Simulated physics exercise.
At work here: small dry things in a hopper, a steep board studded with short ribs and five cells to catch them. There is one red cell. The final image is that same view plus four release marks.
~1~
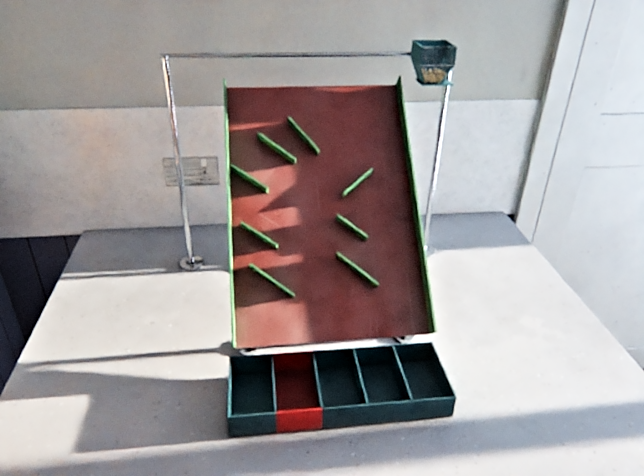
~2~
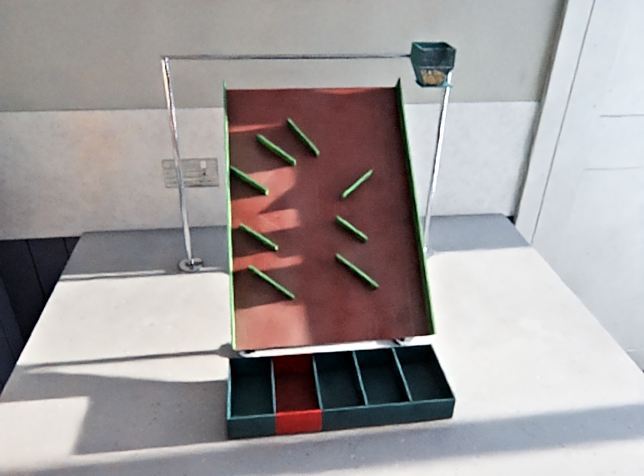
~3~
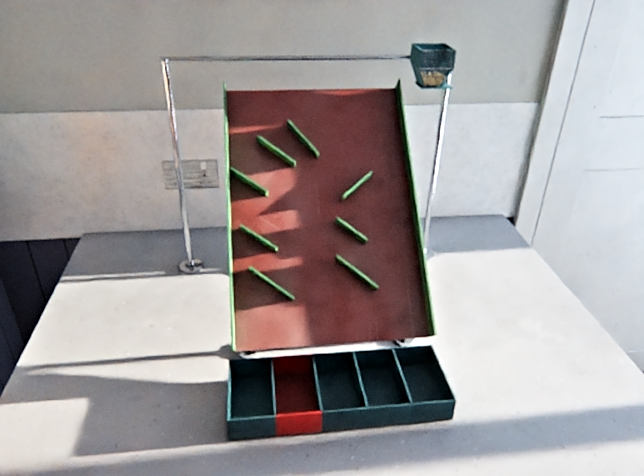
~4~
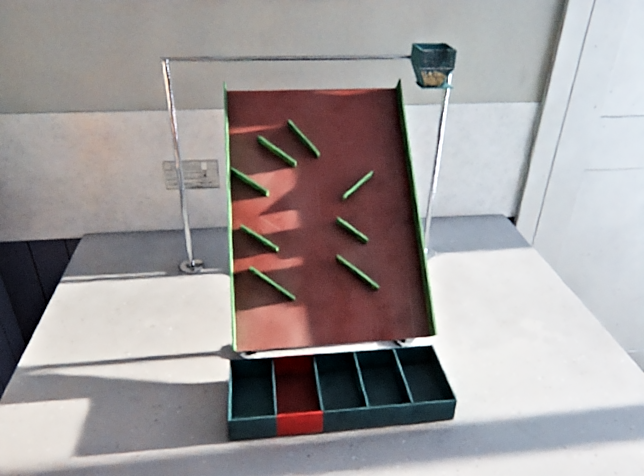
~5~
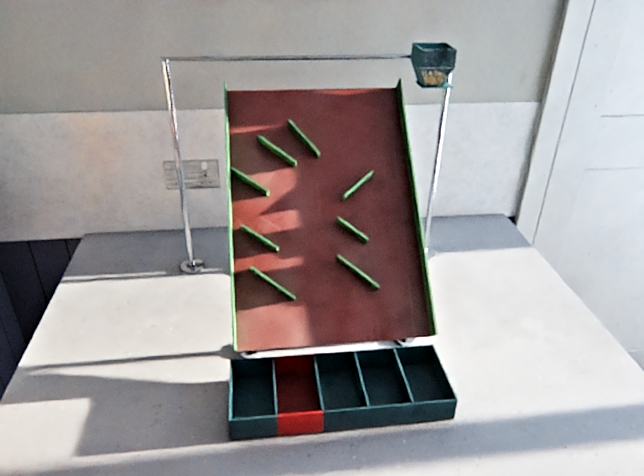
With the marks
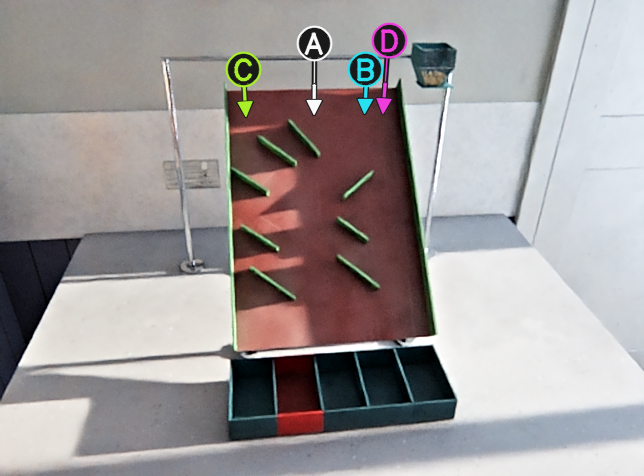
Nothing visibly moves from start to end: a small dark hopper holding pale dry bits stays at the top right of a metal frame. Below it, the steep reddish-brown board with green ribs stands still on a pale table, above an empty five-cell tray whose second cell from the left is red.
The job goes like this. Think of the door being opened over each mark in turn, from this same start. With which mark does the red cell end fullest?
Go for A.
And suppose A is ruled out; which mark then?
It is B.
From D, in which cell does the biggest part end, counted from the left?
The fifth from the left.
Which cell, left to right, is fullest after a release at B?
The fifth.
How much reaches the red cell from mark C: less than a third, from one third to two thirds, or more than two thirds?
Less than a third.
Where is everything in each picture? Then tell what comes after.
In the first picture, hopper (431, 74), dried chickpeas, door shut.
In the second picture, ribs (258, 134) to (295, 161), (288, 119) to (318, 152), (231, 166) to (267, 190).
In the third picture, ribs (344, 196) to (372, 171), (241, 225) to (277, 248), (337, 218) to (368, 240).
In the fourth picture, ribs (250, 267) to (294, 298), (337, 255) to (379, 287).
In the fifth picture, red cell (300, 422), number 2 of 5 from the left.
On the marked copy, mark A meets the board at (314, 109); mark B meets the board at (364, 108); mark C meets the board at (245, 111); mark D meets the board at (383, 108).
Choosing A, roughly half in the red cell, roughly half in other cells, just a few outside the box.
Choosing B, roughly a quarter in the red cell, roughly two thirds in other cells.
Choosing C, about a tenth in the red cell, the larger part in other cells, about a tenth held on the board, just a few outside the box.
Choosing D, about a tenth in the red cell, the larger part in other cells, about a tenth outside the box.
